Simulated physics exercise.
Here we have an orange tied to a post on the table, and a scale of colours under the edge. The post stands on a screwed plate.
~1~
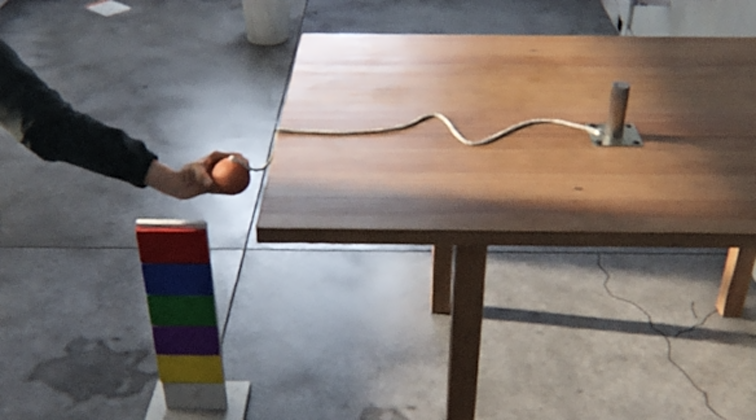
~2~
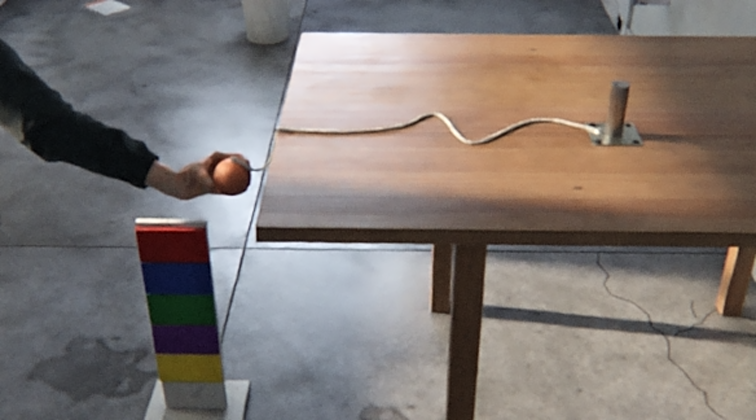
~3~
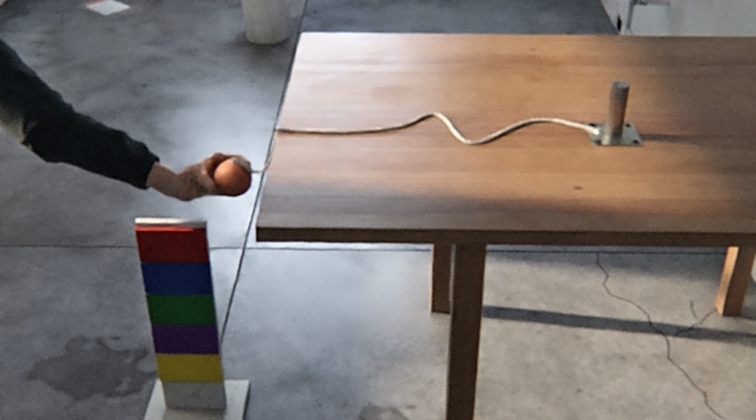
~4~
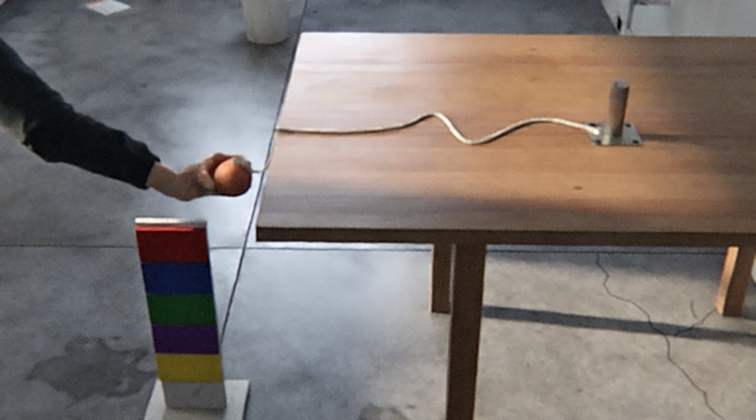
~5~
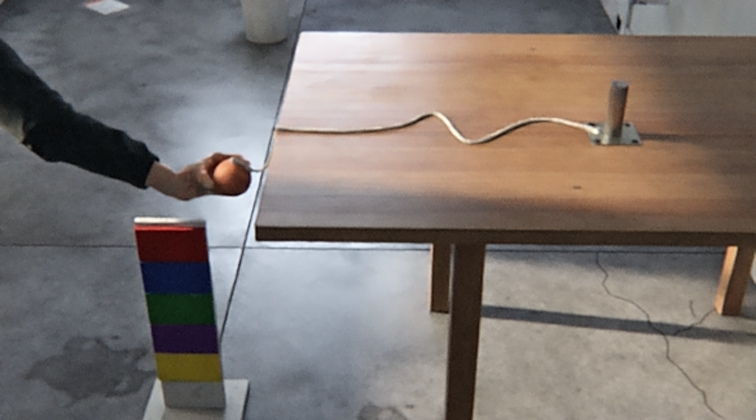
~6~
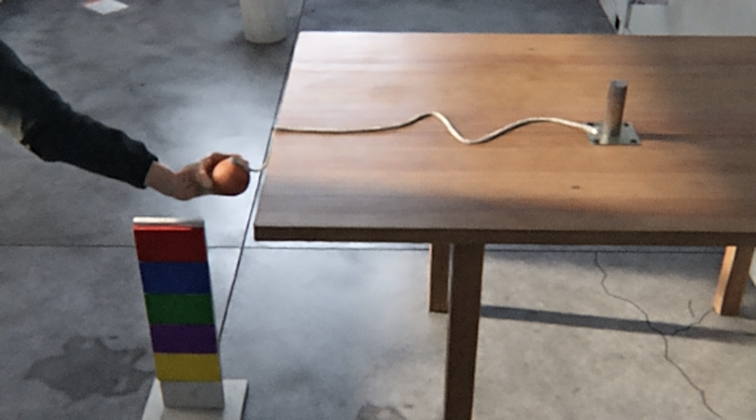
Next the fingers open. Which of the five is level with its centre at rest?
At blue.
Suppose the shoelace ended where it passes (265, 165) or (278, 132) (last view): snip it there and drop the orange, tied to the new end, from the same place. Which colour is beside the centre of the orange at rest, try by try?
One after the other, red; no band.
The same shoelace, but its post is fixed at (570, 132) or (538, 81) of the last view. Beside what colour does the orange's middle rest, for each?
Try by try: Green; green.
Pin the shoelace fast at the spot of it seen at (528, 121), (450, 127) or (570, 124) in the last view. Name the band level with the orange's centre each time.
One after the other, blue; red; blue.
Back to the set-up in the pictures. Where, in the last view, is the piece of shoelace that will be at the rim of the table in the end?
Near (352, 131).
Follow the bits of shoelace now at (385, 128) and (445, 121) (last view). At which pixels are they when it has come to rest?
At (308, 125), then (389, 127).
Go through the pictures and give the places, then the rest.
In the first frame, orange (232, 177); red (172, 248); blue (177, 281); green (181, 312); purple (186, 342); yellow (190, 370).
In the second frame, orange (232, 178); shoelace through (558, 122) (490, 139) (444, 118) (375, 130) (286, 130).
In the third frame, orange (233, 179).
In the fourth frame, orange (233, 179); shoelace through (558, 122) (490, 139) (444, 118) (374, 130) (286, 130).
In the fifth frame, orange (233, 178).
In the sixth frame, orange (231, 178); shoelace through (556, 121) (488, 138) (442, 118) (372, 129) (284, 129).
A little later, orange near (244, 276); level with blue.
Next, orange near (323, 270); level with blue.
Later still, orange near (275, 277); level with blue.
When it is over, orange near (279, 277); level with blue. Its centre hangs level with the blue band.
